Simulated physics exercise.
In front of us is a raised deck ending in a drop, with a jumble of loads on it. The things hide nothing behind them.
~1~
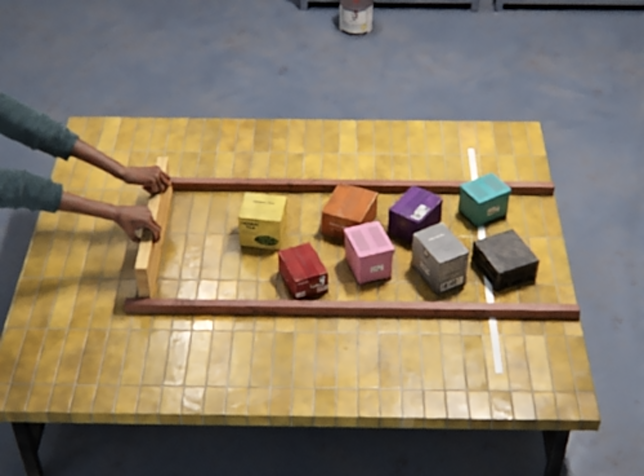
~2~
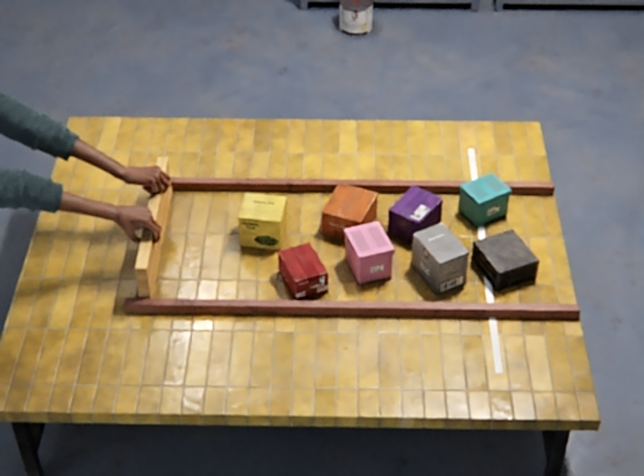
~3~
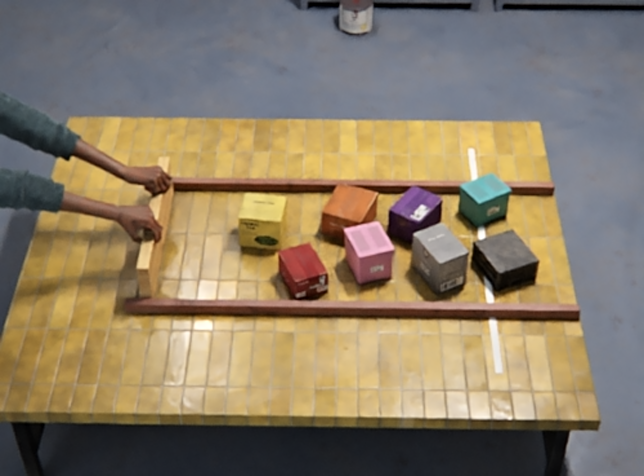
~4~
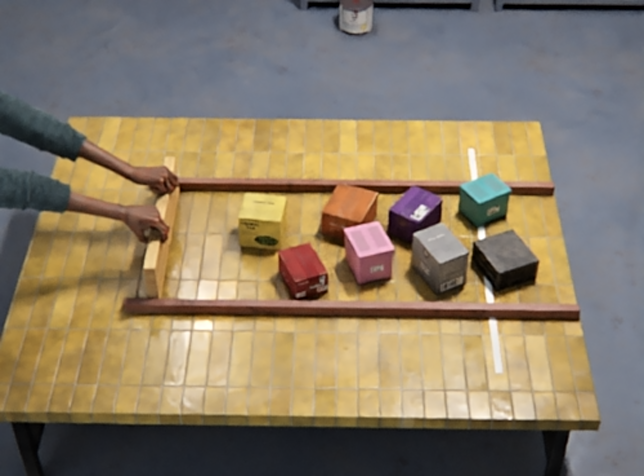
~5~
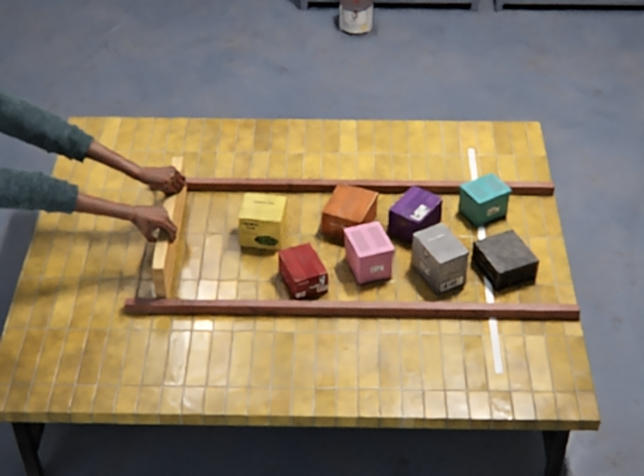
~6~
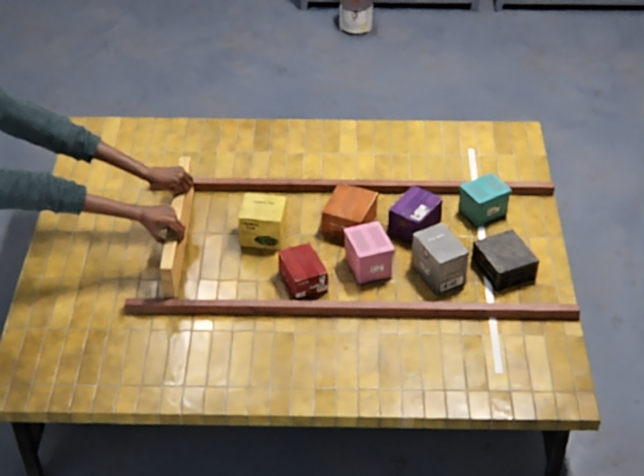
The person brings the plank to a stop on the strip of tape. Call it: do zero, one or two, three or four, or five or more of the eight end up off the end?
Three or four end up off it.
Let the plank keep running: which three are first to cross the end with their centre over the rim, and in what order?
Turquoise tote, black crate, purple parcel.
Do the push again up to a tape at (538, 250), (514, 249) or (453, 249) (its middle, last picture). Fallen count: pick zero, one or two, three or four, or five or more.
Going through the places as listed, I'd say five or more, then five or over, then either one or two.
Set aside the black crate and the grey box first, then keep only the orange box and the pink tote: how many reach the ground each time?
It would be 2 and 2.
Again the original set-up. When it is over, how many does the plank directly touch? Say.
The number is 2.
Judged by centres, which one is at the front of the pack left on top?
It's the orange box that is foremost.
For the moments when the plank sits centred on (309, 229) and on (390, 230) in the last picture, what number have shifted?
Counts: 4, 8.
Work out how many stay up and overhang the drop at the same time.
1.
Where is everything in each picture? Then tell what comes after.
Black crate (505, 260); turquoise tote (484, 200); grey box (440, 258); plank (155, 227); tape (484, 249), in the first picture.
Turquoise tote (484, 200); orange box (349, 213), in the second picture.
Grey box (440, 259); plank (156, 227), in the third picture.
Black crate (505, 260); purple parcel (415, 215), in the fourth picture.
Turquoise tote (484, 200); red parcel (303, 272), in the fifth picture.
Black crate (505, 260); turquoise tote (484, 200); grey box (440, 259); plank (178, 227); tape (484, 249), in the sixth picture.
Soon after, none off yet; black crate at rest near (505, 260); turquoise tote at rest near (484, 200); grey box at rest near (440, 259).
At rest, the number that fall off is three or four; fallen, purple parcel, grey box, turquoise tote and black crate.
